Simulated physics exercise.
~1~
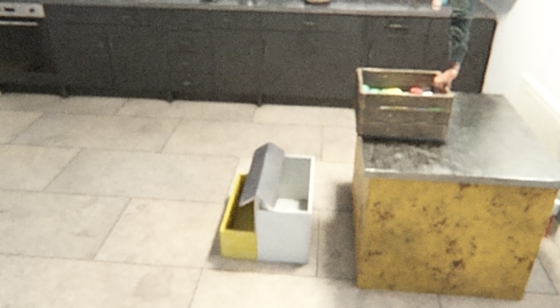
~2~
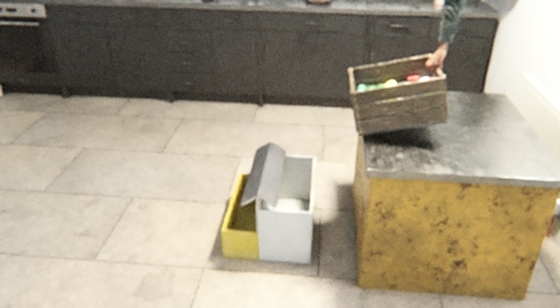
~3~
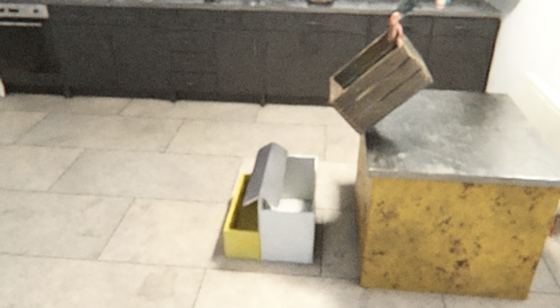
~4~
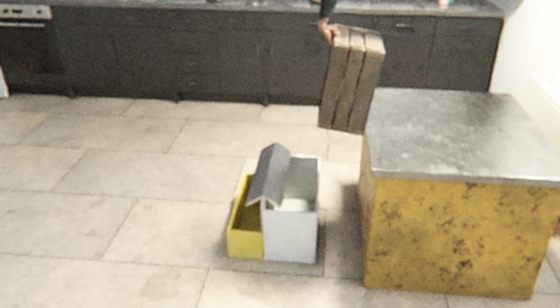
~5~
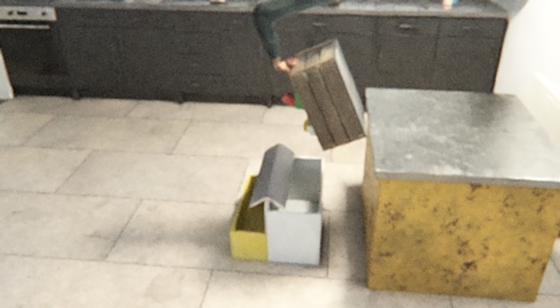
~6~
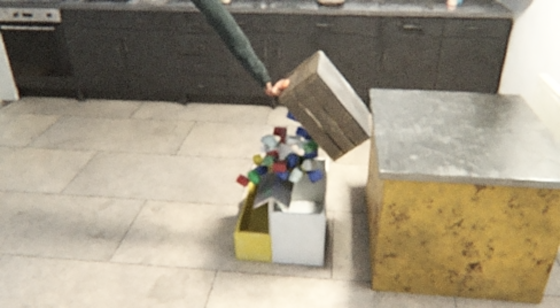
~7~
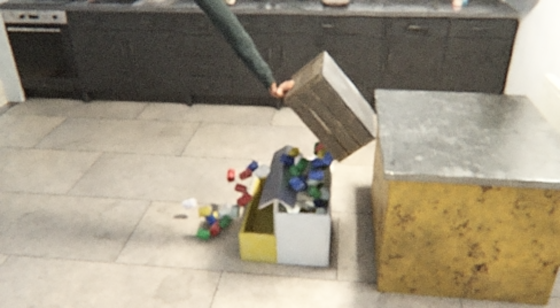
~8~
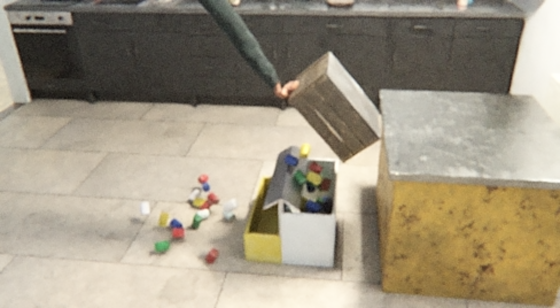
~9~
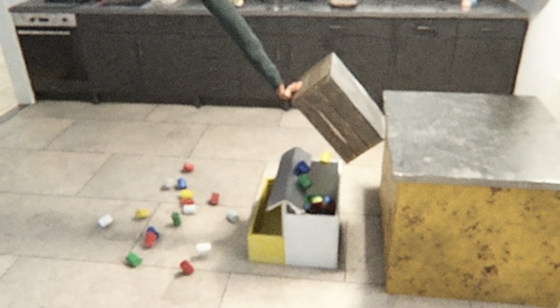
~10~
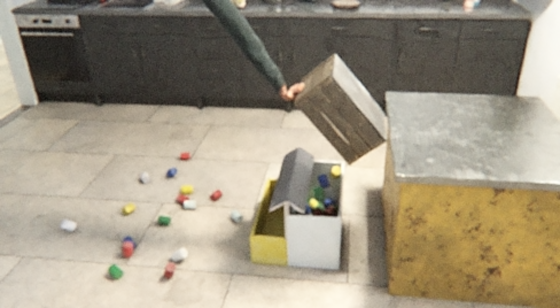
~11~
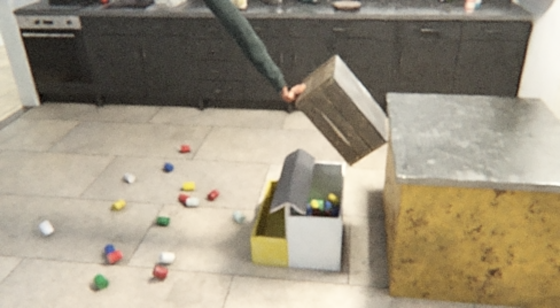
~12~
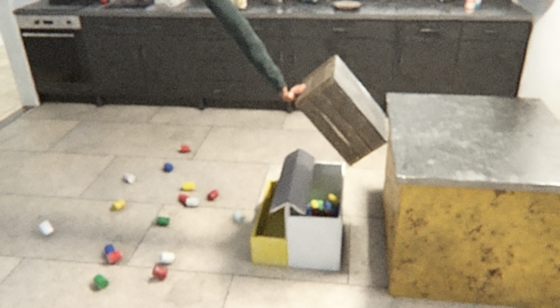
A wooden crate filled with small colourful pieces sits on a grey-topped bench with mottled yellow sides, at the right of a kitchen seen from slightly above. On the pale tiled floor to its left stand a white trough and a yellow one, with a grey ridge over their shared wall. A hand lifts and tips the crate leftward until it hangs steeply over the troughs. The pieces tumble out in a cluster, some dropping into the white trough, others bouncing off to the left past the yellow one. Those scatter, roll and settle across the tiles, while the rest stay in the white trough and the arm still holds the crate tilted.
